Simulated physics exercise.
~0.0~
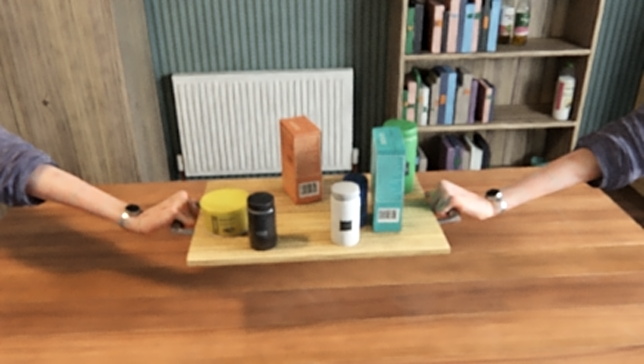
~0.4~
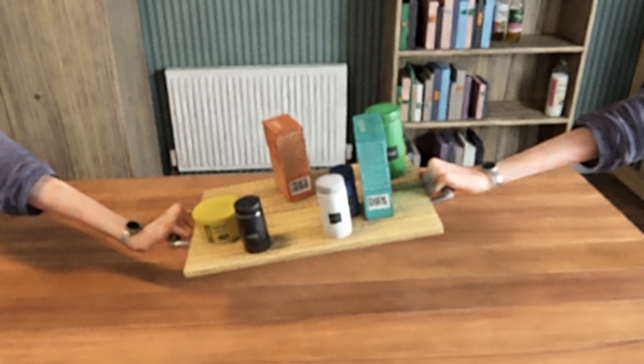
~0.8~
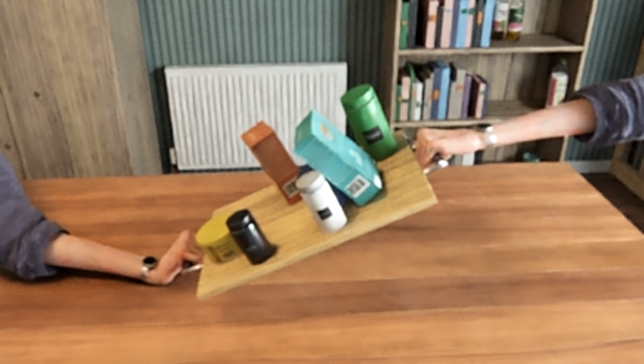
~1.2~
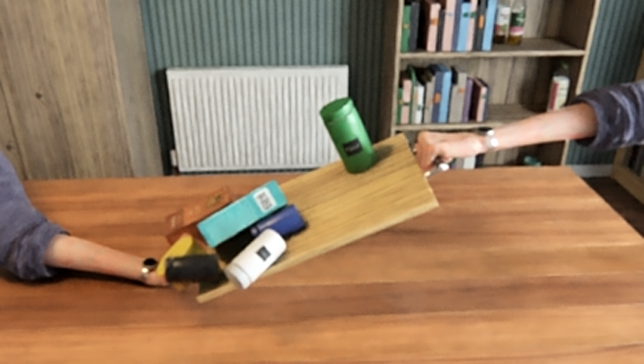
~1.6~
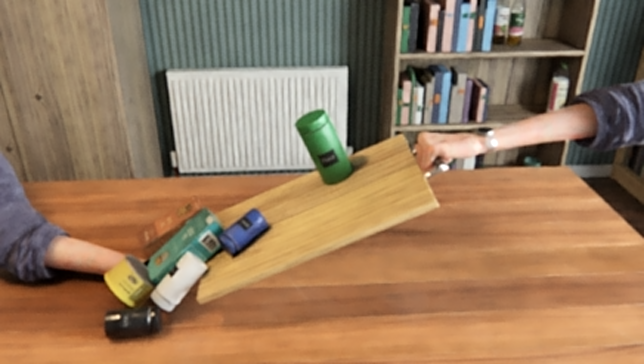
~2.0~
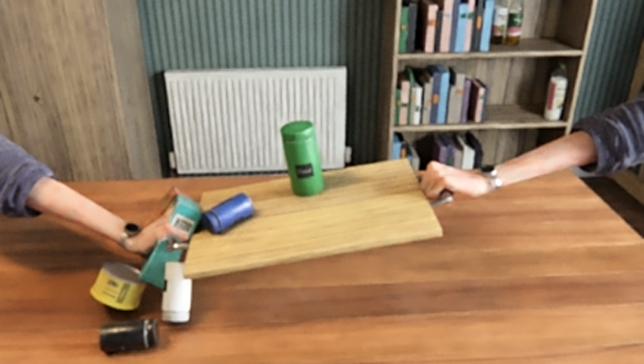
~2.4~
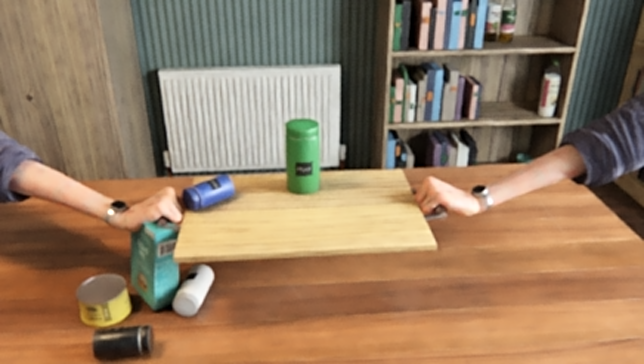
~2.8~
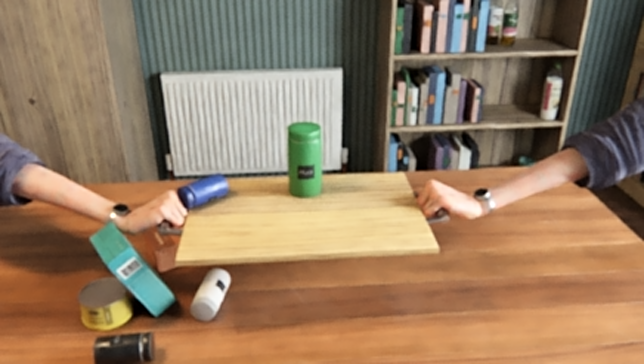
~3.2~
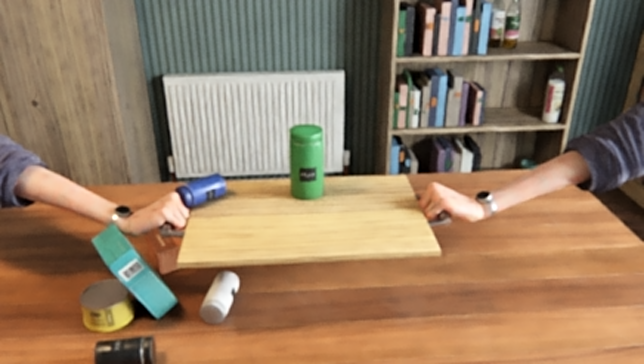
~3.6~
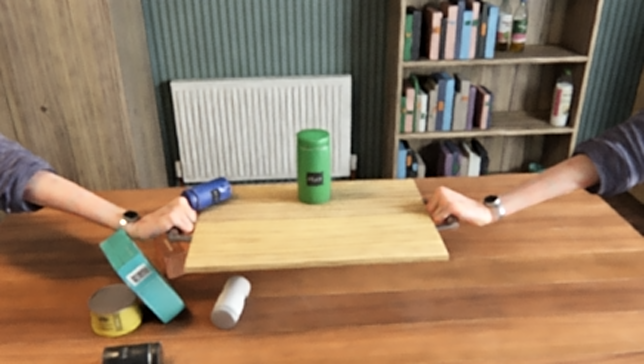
The video shows two hands tipping a loaded wooden tray steeply down to the left, sending the black and white shakers, both packets and yellow tub off, then levelling it; the green jar slides left but stays standing, and the blue shaker lies at the left edge.
